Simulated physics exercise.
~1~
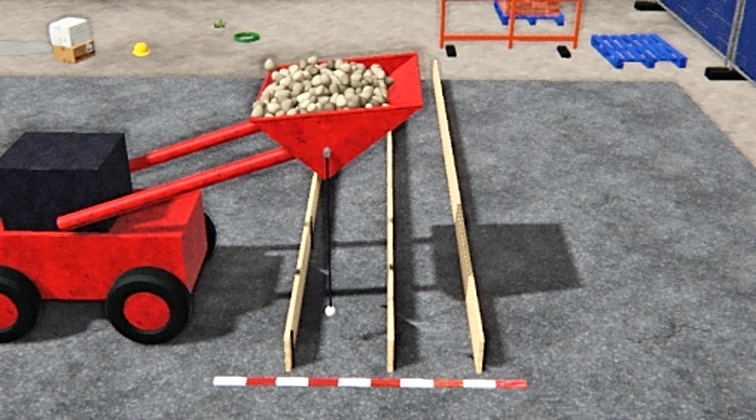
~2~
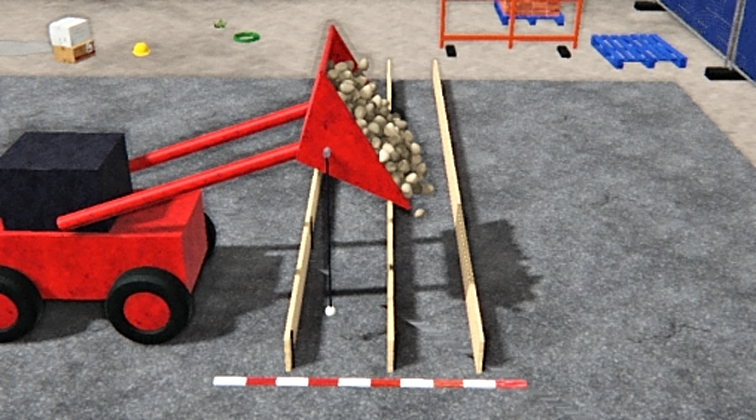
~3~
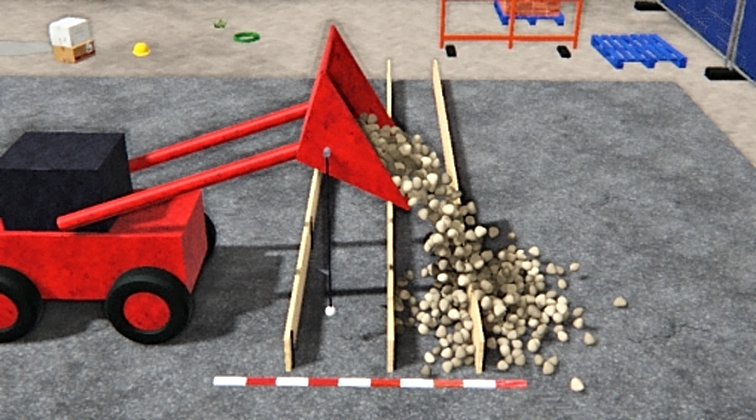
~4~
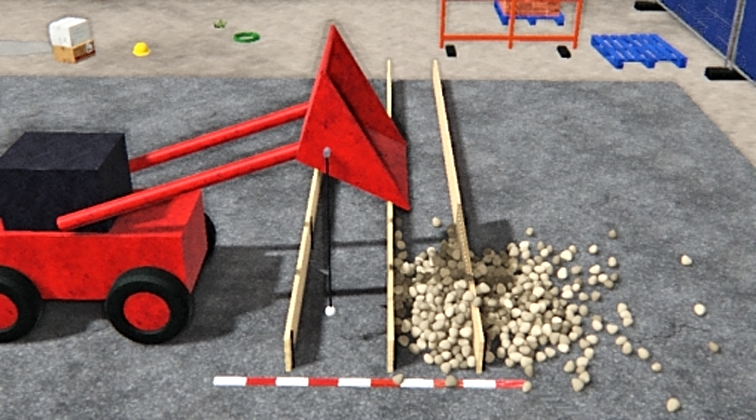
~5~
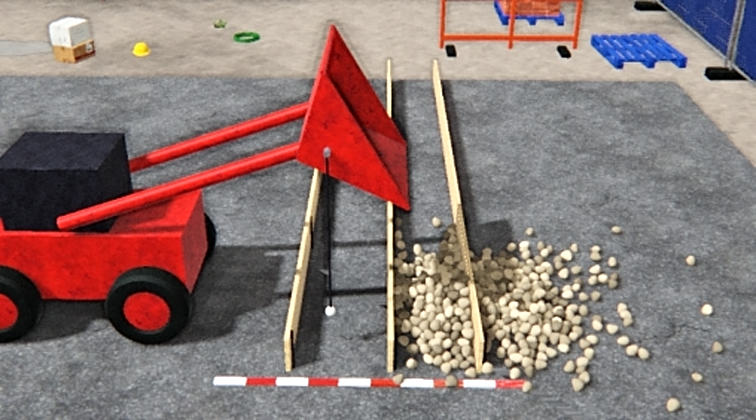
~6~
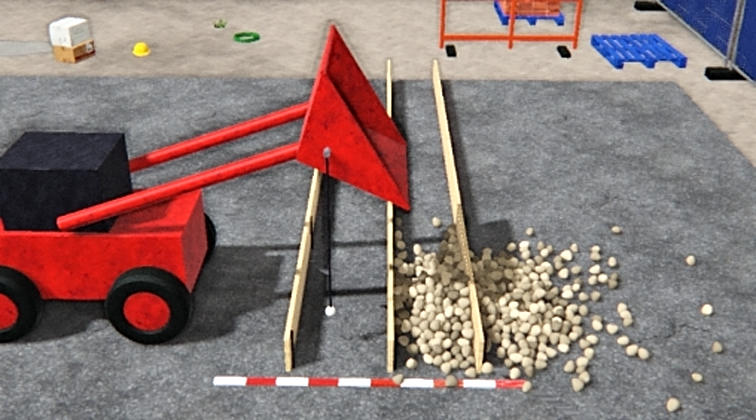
A red loader tipped its raised bucket and poured a load of rounded stones to the right, where they tumbled down over the planks and settled in a heap around the farthest one, a few rolling well beyond, while the emptied bucket stayed tilted.
